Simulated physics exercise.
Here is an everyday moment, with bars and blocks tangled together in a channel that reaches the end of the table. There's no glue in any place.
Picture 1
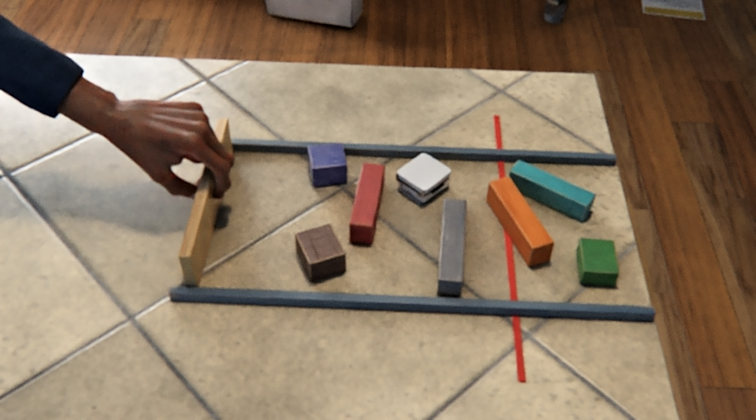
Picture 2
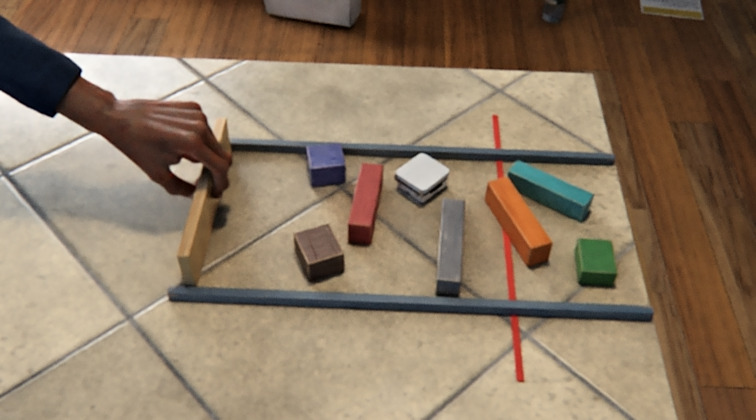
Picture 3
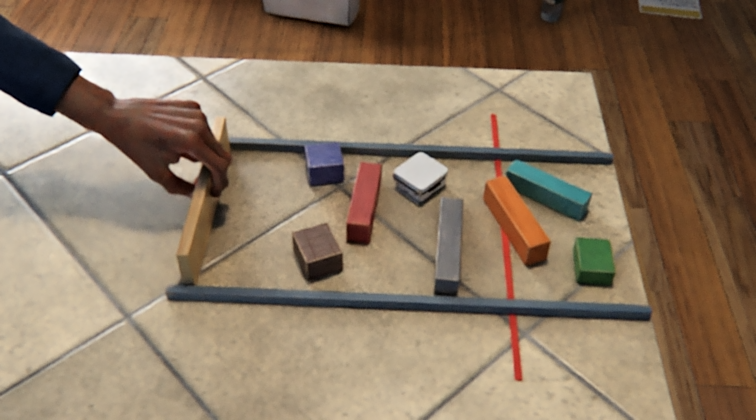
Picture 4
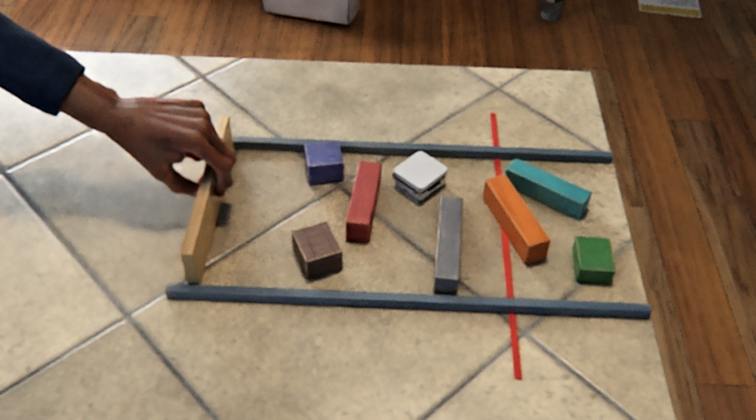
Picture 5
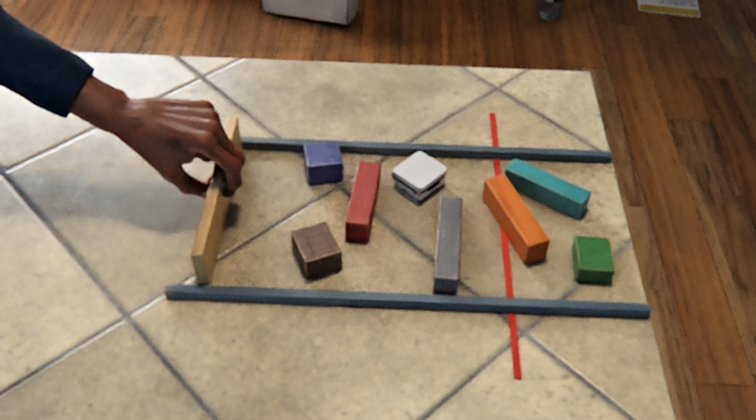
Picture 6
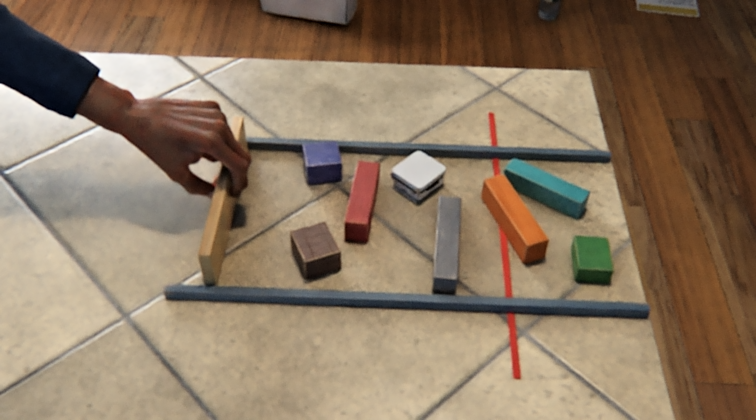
A dark-skinned hand in a dark sleeve grips an upright wooden board at the left of a tiled tabletop, seen from above, with wood flooring beyond. Between two blue-grey rails lie blue, brown, red, white and grey pieces, with orange, turquoise and green ones around a red line at right. The hand first barely moves, then slides the board slightly rightward, while the pieces stay put.
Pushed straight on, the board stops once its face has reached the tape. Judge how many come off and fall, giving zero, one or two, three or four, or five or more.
Number falling: Zero.
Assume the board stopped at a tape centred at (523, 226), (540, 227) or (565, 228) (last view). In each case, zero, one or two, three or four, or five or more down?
The counts for the three tapes are either one or two, one to two and three to four.
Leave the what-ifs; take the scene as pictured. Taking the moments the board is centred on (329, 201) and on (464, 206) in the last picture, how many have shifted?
4 and 7.
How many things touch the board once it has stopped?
So the total is 3.
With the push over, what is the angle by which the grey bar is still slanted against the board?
About 5 degrees.
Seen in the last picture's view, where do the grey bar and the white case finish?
Final positions - grey bar around (560, 254), white case around (562, 179).
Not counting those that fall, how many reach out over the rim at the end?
The count would be 1.
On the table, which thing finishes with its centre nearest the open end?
Closest at the end: The turquoise bar.
Soon after, none off yet; green block at rest near (592, 259); turquoise bar at rest near (545, 187); orange stick at rest near (514, 218).
After that, none off yet; green block at rest near (592, 259); turquoise bar at rest near (545, 187); orange stick moving near (518, 218).
And then, none off yet; green block at rest near (592, 259); turquoise bar displaced a little near (567, 179); orange stick displaced a little near (552, 223).
In the end, the number that fall off is zero.
